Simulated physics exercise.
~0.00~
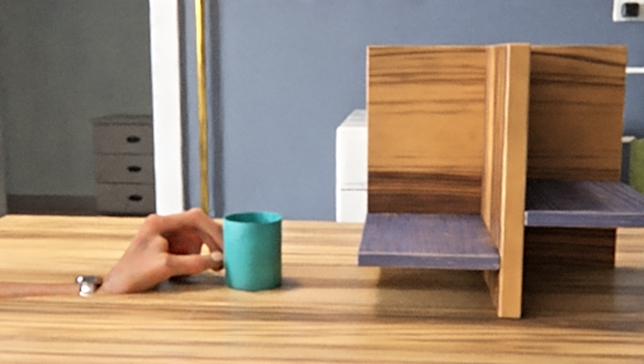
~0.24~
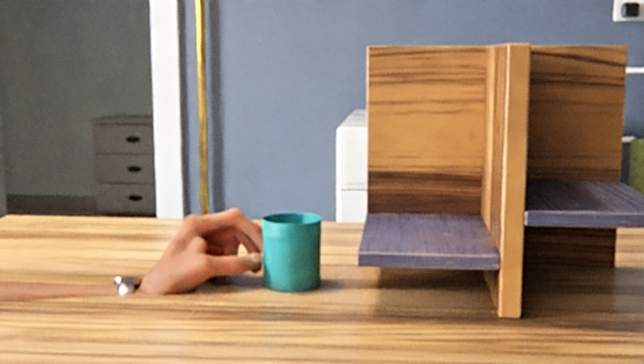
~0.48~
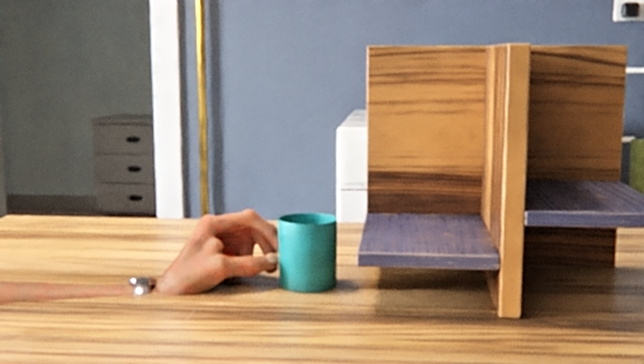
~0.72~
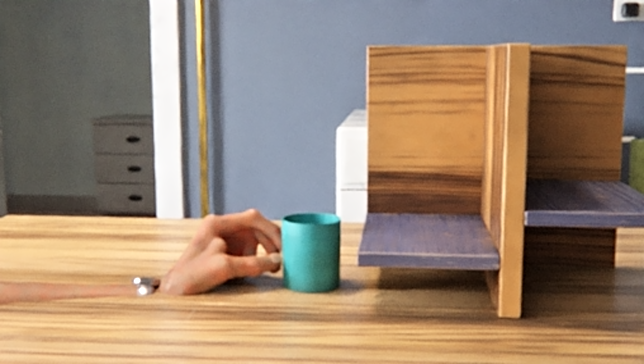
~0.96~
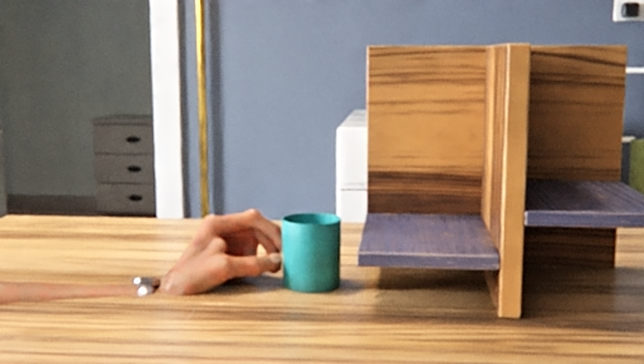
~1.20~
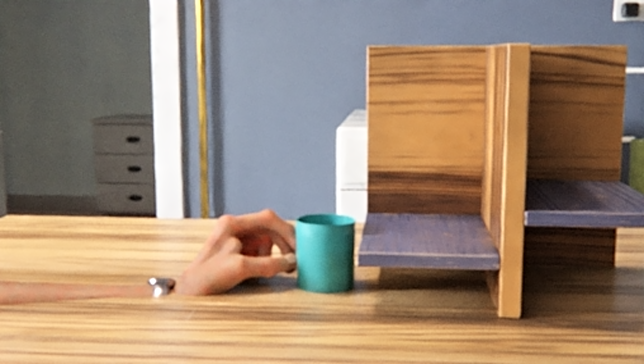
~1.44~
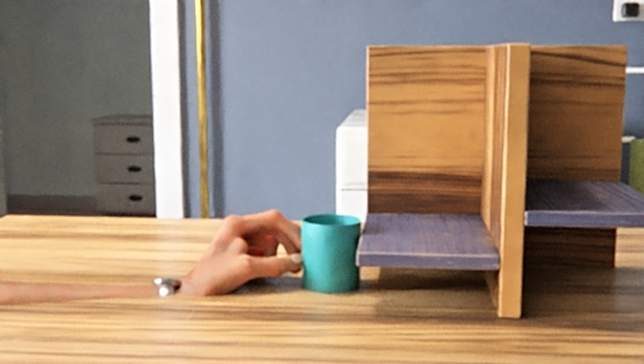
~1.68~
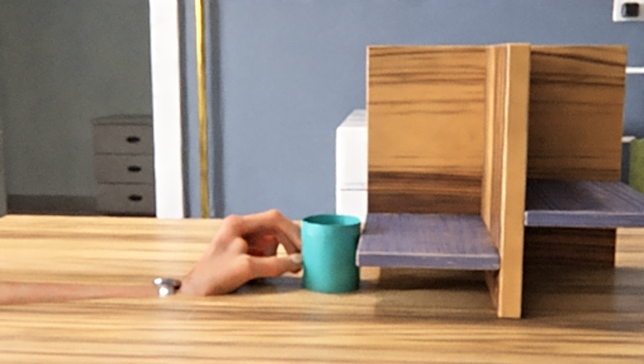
In this clip, a hand wearing a bracelet pushes a turquoise beaker to the right across a striped wooden table toward a small wooden rack with two dark shelves, pausing partway, until the beaker catches against the edge of the lower left shelf and stops there.
